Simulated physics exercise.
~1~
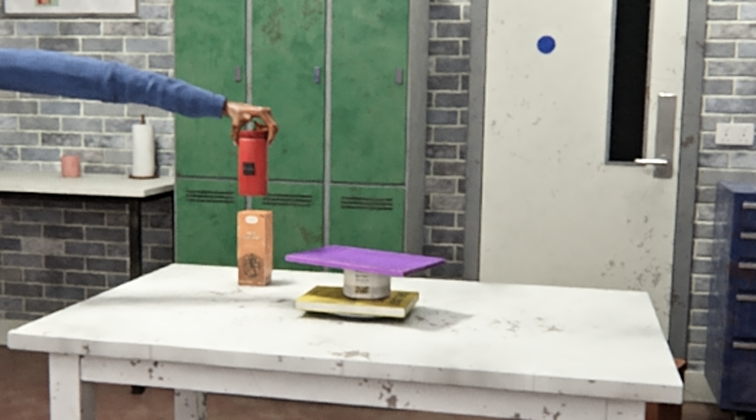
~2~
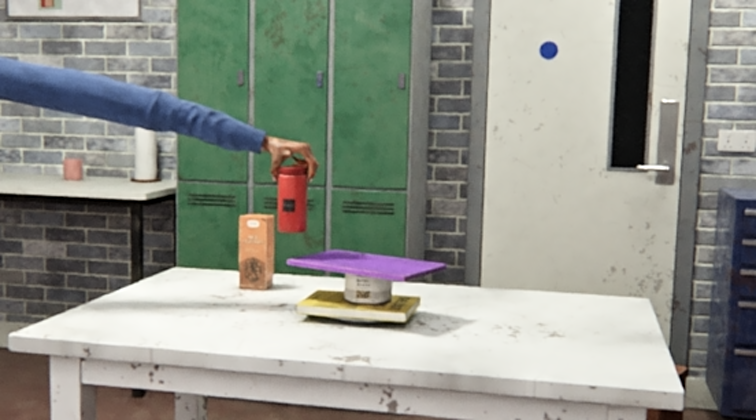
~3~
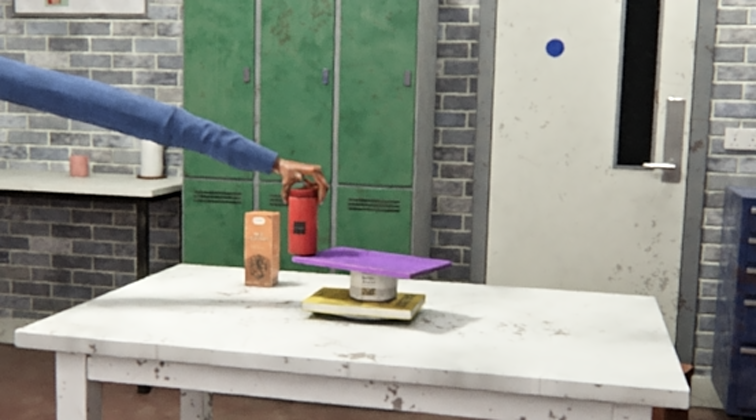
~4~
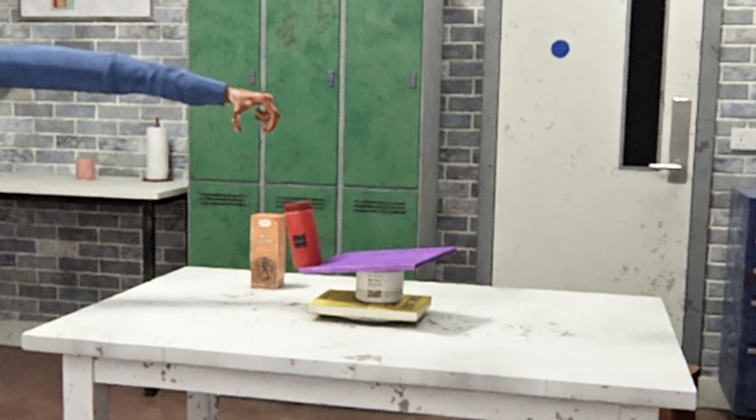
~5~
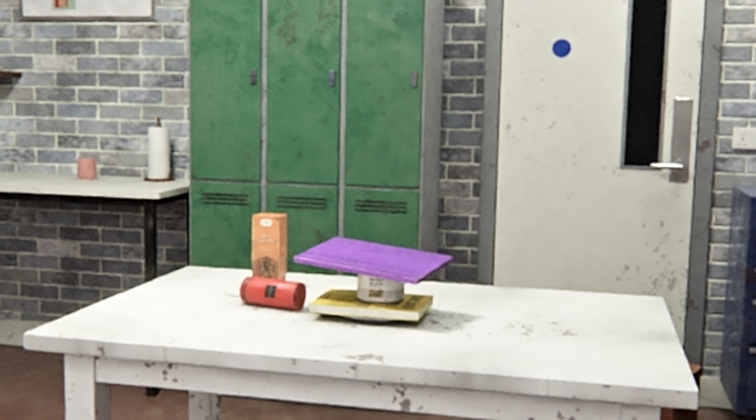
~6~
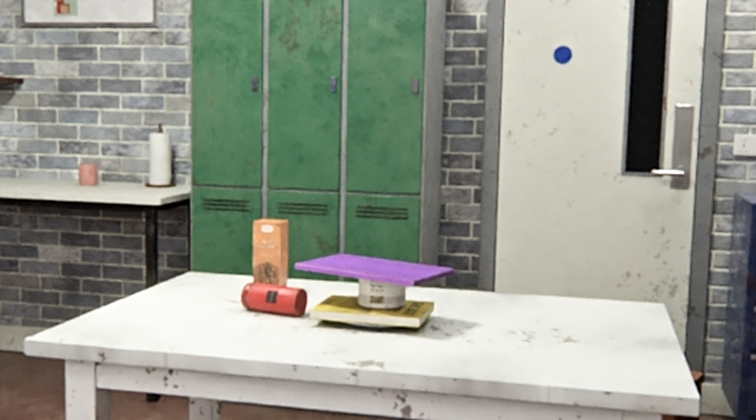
A red jar tumbled off the left edge of a purple board balanced on a white tub and a yellow book after a hand set it there and let go; the board tilted, then settled, and the jar ended on its side on the table.
